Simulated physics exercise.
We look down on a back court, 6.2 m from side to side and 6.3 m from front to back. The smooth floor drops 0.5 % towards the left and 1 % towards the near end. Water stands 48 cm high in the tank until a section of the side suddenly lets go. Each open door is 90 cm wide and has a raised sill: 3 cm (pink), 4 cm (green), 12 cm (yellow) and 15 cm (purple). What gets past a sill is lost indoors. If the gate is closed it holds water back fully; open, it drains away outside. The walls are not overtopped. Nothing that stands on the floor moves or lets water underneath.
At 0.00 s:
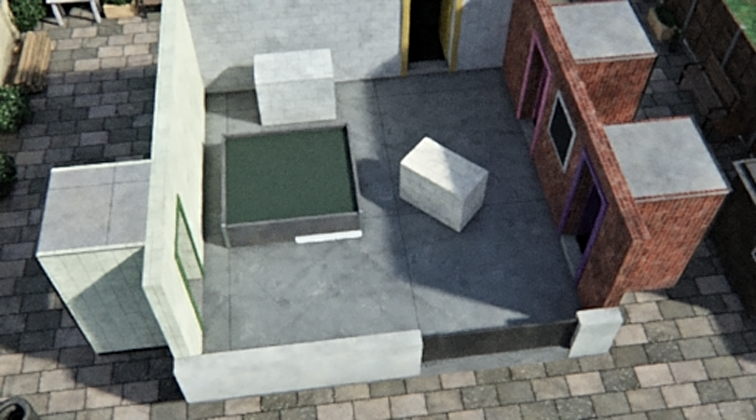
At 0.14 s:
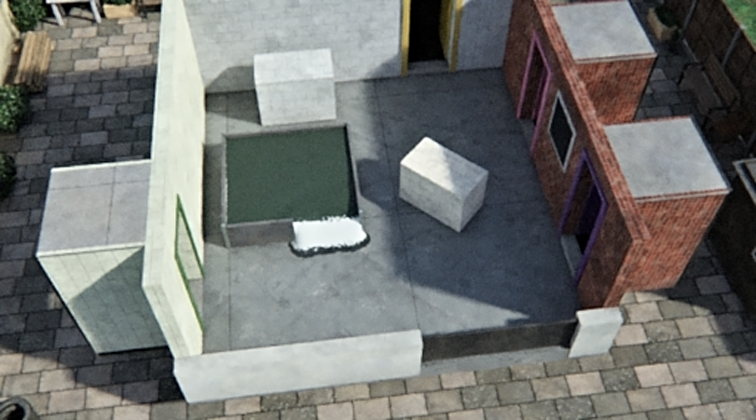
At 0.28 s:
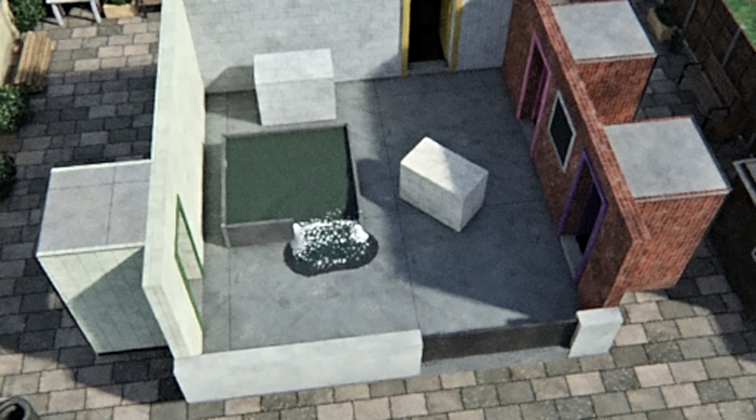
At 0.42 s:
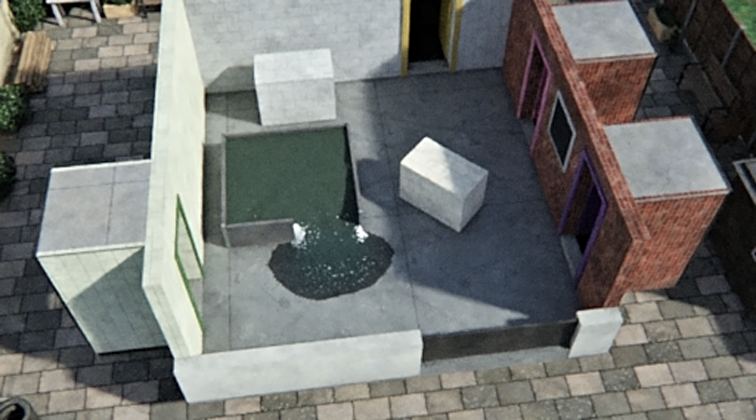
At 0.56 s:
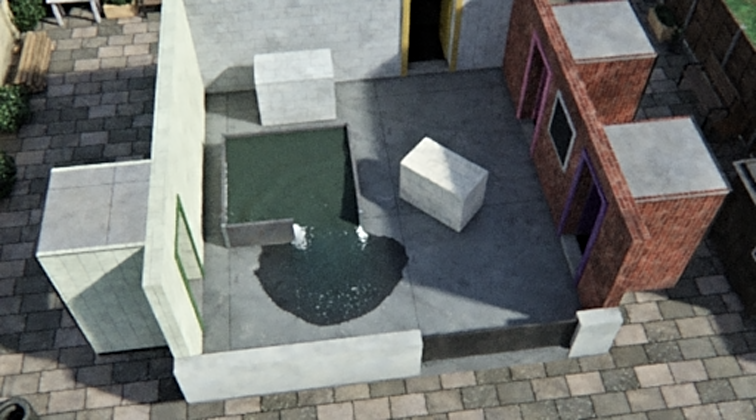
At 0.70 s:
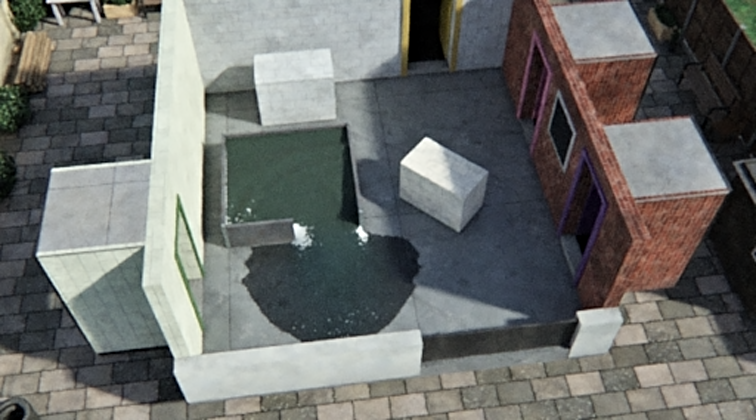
Dark water pouring from a gap in a square tank's near side, foaming, then spreading across a grey walled courtyard floor.
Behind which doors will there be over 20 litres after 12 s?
Door by door: At the pink door it keeps below the limit; at the green door it passes the limit; at the yellow door it keeps below the limit; at the purple door it stays under the limit.
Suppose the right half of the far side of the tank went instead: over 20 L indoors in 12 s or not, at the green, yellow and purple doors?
Against that limit: Green below, yellow not over, purple under.
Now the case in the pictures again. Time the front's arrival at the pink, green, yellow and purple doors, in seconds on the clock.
Arrival: Pink 4.5 s, green 2.2 s, yellow 6.5 s, purple 3.0 s.
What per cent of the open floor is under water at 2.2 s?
Near 30 per cent is wet.
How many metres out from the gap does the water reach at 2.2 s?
Some 4.4 m out.
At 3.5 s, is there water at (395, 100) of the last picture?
It is still dry.
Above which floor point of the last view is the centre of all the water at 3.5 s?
Near (335, 253).
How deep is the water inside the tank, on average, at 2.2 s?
Some 30 cm.
After 1.4 s water covers 20 % of the floor and is deepest (30 cm) near (340, 239); pink door not reached, green door not reached, yellow door not reached, purple door not reached.
After 2.2 s water covers 30 % of the floor and is deepest (28 cm) near (354, 361); pink door not reached, green door not reached, yellow door not reached, purple door not reached.
After 3.5 s water covers 40 % of the floor and is deepest (26 cm) near (202, 379); pink door not reached, green door 8 cm at the sill, 3 L in, yellow door not reached, purple door 13 cm at the sill, 0 L in.
After 7.0 s water covers 80 % of the floor and is deepest (16 cm) near (579, 334); pink door 3 cm at the sill, 0 L in, green door 8 cm at the sill, 42 L in, yellow door 5 cm at the sill, 0 L in, purple door 11 cm at the sill, 1 L in.
After 12.0 s water covers 100 % of the floor and is deepest (11 cm) near (202, 379); pink door 3 cm at the sill, 3 L in, green door 7 cm at the sill, 81 L in, yellow door 5 cm at the sill, 0 L in, purple door 7 cm at the sill, 1 L in.
